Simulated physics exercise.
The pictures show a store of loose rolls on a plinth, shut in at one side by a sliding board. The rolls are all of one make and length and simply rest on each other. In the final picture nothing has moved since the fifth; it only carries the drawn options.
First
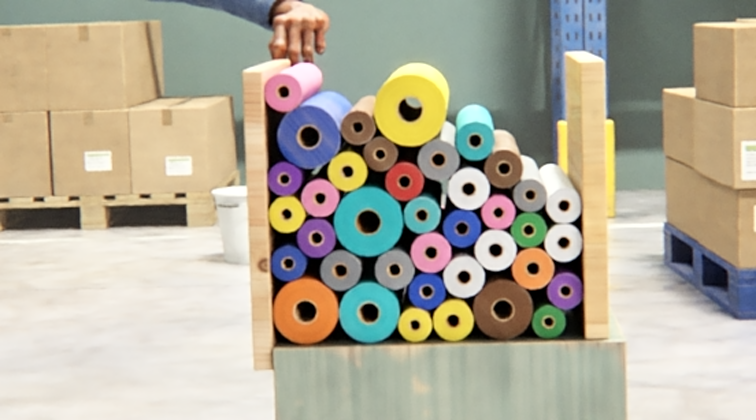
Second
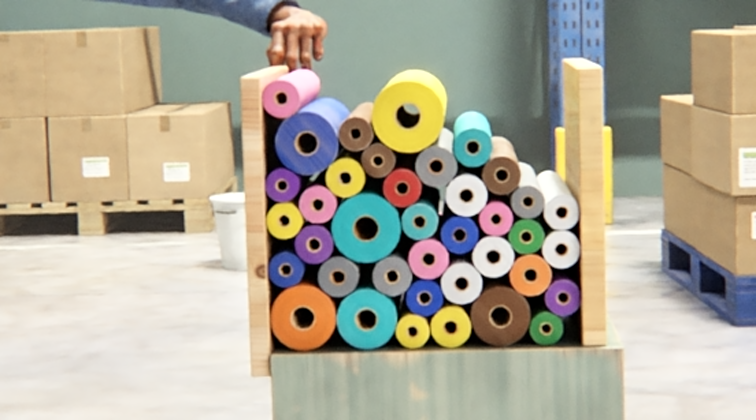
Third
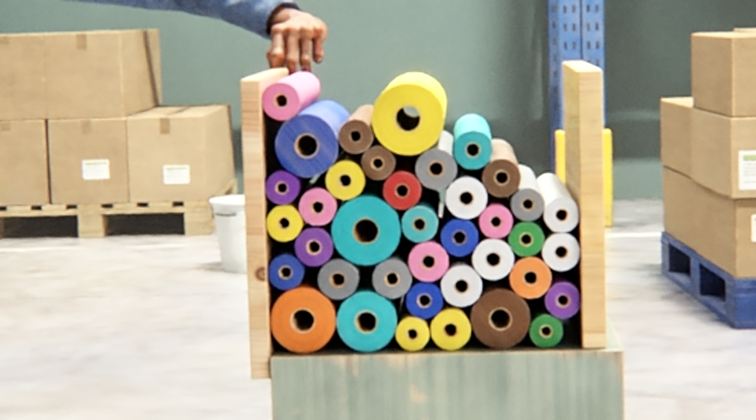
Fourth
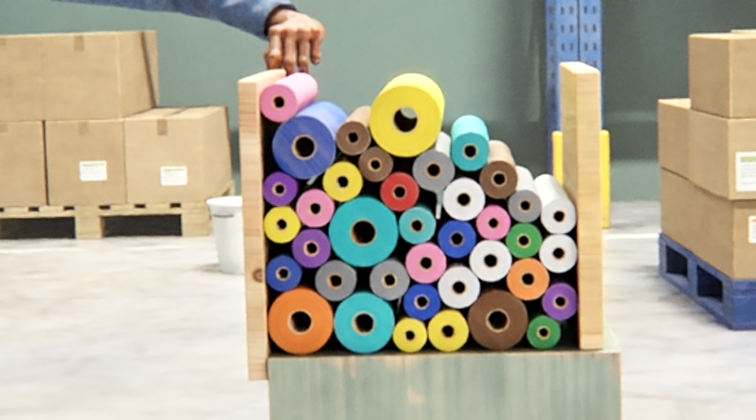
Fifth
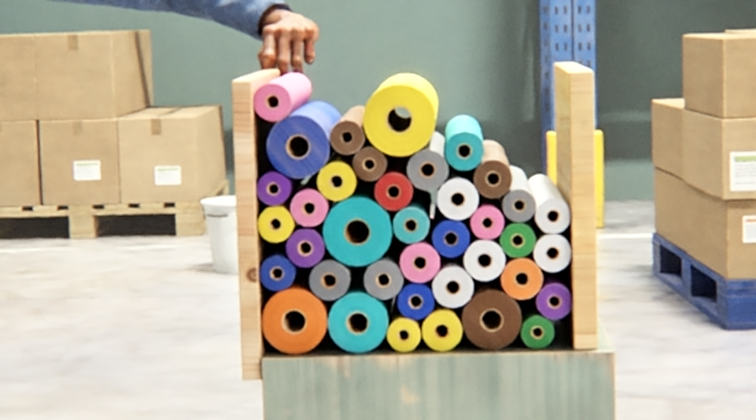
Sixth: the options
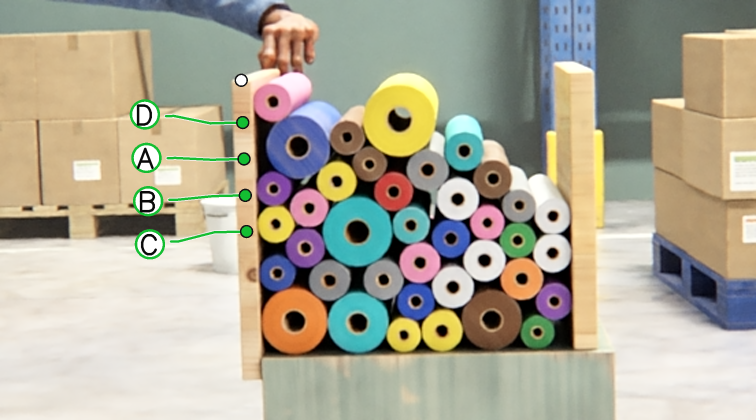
Colourful rolls stacked between wooden boards on a plinth, staying piled as a hand rests at the upper left, the view shifting slightly.
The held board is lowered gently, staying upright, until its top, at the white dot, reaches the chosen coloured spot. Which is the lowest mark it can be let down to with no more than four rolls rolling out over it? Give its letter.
It can be let down to C.
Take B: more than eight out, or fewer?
It loses fewer than eight.
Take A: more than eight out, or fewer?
Fewer than eight.
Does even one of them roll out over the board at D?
No.
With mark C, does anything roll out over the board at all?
Yes, at C.
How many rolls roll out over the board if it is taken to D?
The count is none.
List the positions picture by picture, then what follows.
The first frame shows a purple roll (284, 179); a blue roll (309, 136); a pink roll (283, 92).
The second frame shows a pink roll (281, 98); side board (274, 208).
The third frame shows an orange roll (303, 320); a green roll (547, 331).
The fourth frame shows a white roll (459, 287); a pink roll (426, 263).
The fifth frame shows a pink roll (309, 208); a purple roll (273, 189); a blue roll (298, 146).
On the copy, A at (244, 159); B at (245, 195); C at (246, 231); D at (242, 123); the white dot at (241, 80).
On C. First, top of the board (255, 152).
Then, top of the board (257, 230).
Finally, top of the board (257, 230), three out over the board.
By contrast, A one out over the board; B one out over the board; D none out over the board.
